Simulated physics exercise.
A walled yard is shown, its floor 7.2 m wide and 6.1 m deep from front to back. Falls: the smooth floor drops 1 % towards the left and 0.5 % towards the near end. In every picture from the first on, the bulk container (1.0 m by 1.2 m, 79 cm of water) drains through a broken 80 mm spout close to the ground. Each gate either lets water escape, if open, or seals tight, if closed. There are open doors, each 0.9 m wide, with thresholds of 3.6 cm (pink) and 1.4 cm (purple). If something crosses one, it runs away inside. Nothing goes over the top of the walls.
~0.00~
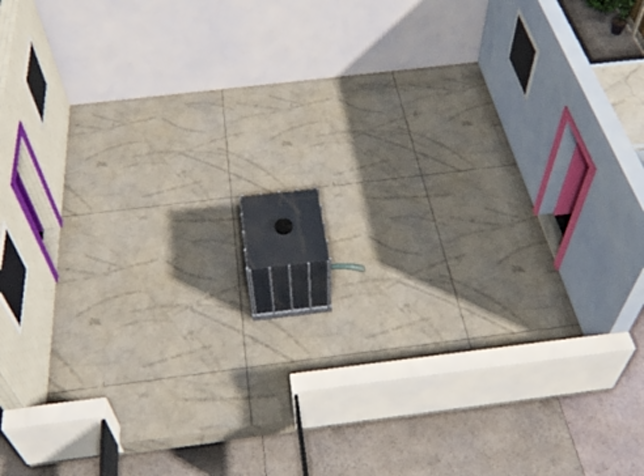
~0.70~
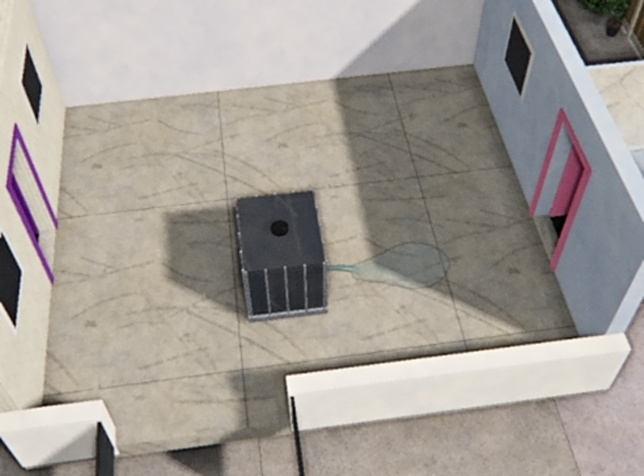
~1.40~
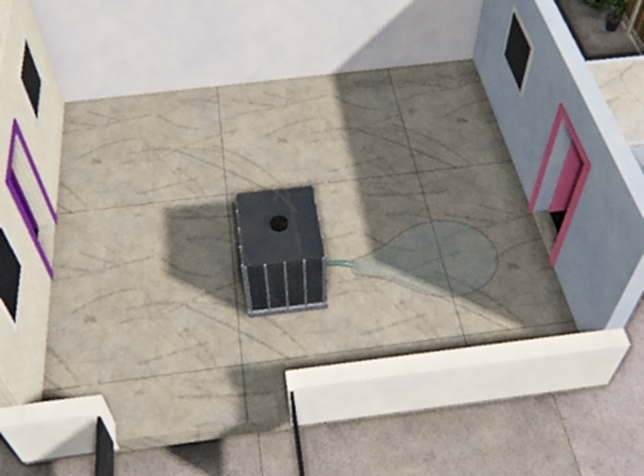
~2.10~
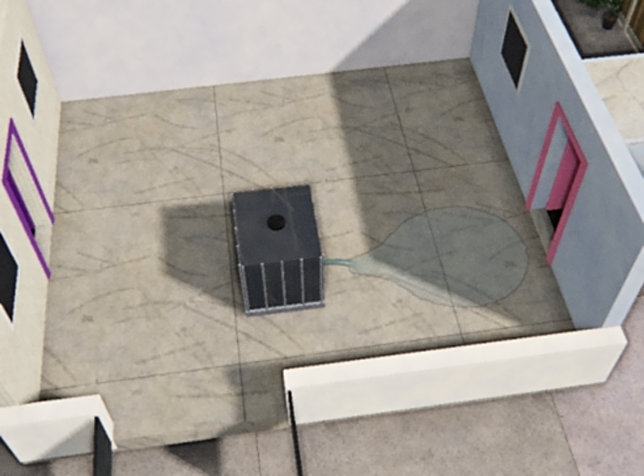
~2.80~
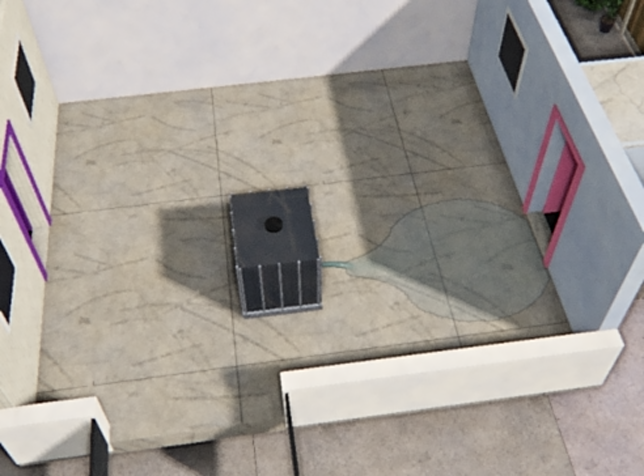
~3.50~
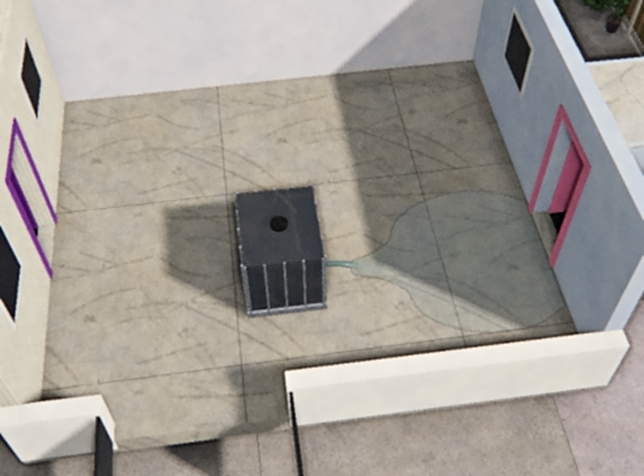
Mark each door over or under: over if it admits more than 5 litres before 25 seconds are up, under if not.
Pink door: Under, purple door: Under.
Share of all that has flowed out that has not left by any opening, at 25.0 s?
Roughly 92 per cent.
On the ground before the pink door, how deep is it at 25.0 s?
I'd say close to 1.4 cm.
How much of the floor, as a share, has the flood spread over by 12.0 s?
The flood covers close to 30 per cent of the floor.
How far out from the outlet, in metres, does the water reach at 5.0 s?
Roughly 3.6 metres.
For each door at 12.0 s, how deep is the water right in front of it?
Depths in centimetres: Pink 2.0, purple 0.0.
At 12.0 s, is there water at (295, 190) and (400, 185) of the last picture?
Bone dry, soaked.
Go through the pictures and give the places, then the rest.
The jet has just started at (343, 266); the ground is still dry, in the first picture.
The jet leaves at (339, 268); the sheet reaches (446, 264), 1.9 m away, and wets 0.7 m2, in the second picture.
The jet leaves at (339, 263); the sheet reaches (495, 257), 2.6 m away, and wets 1.7 m2, in the third picture.
The jet leaves at (336, 262); the sheet reaches (525, 251), 3.1 m away, and wets 2.8 m2, in the fourth picture.
The jet leaves at (333, 264); the sheet reaches (547, 275), 3.3 m away, and wets 3.7 m2, in the fifth picture.
From the spout at (338, 264) the water has spread over 4.3 m2; its tip is at (563, 303), and it is 1.0 cm deep on average, in the sixth picture.
After 5.0 s water covers 10 % of the floor and is deepest (3 cm) near (366, 263); pink door 2.3 cm at the sill, 0 L in, purple door not reached.
After 8.0 s water covers 20 % of the floor and is deepest (3 cm) near (366, 263); pink door 2.2 cm at the sill, 0 L in, purple door not reached.
After 12.0 s water covers 30 % of the floor and is deepest (3 cm) near (366, 263); pink door 2.1 cm at the sill, 0 L in, purple door not reached.
After 16.0 s water covers 40 % of the floor and is deepest (3 cm) near (366, 263); pink door 1.8 cm at the sill, 0 L in, purple door not reached.
After 25.0 s water covers 60 % of the floor and is deepest (3 cm) near (366, 263); pink door 1.5 cm at the sill, 0 L in, purple door not reached.
